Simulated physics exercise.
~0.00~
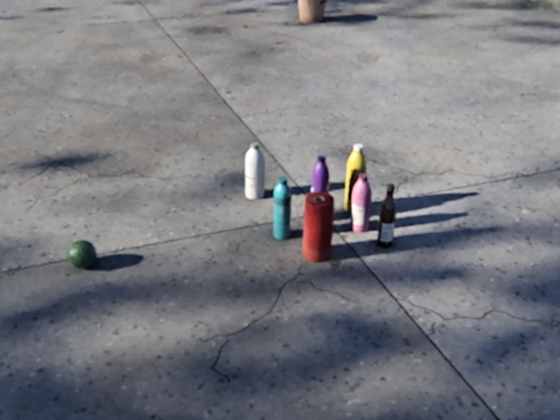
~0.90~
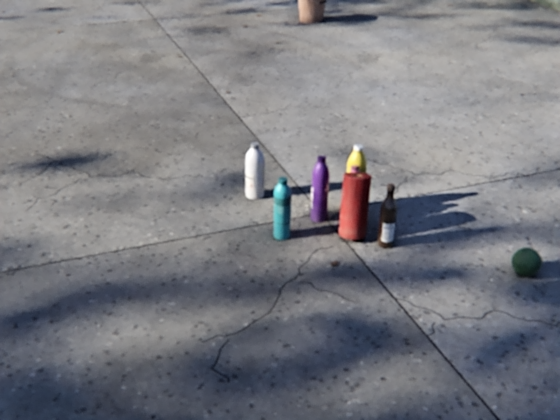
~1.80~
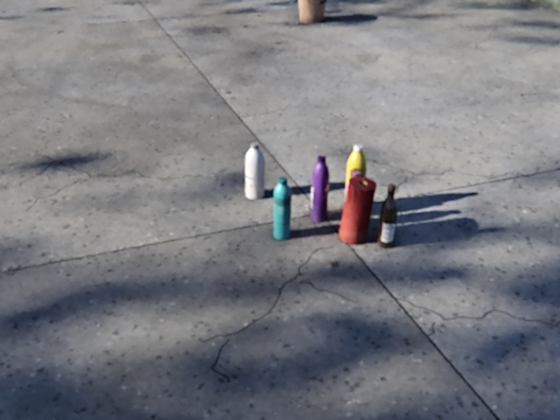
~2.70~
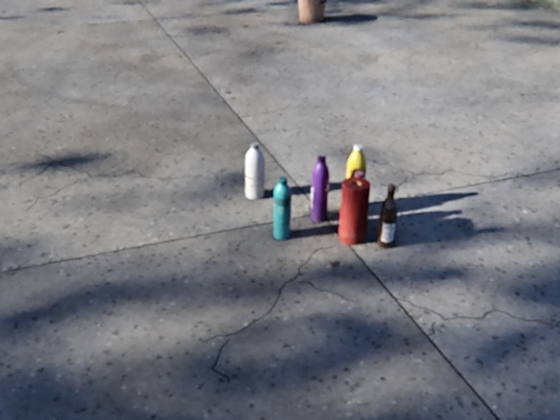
At first, a green ball is at the left on sunlit, cracked concrete, with a red roll and a loose group of colorful bottles standing to its right. The ball travels across to the right side, and the red roll is shifted right and slightly back, still standing, in front of the pink bottle. The ball then goes out of view, while the red roll tilts a little and the top of the pink bottle shows behind it. Finally, the roll settles upright in its new spot, and the white, turquoise, purple, yellow and brown bottles stand where they began.
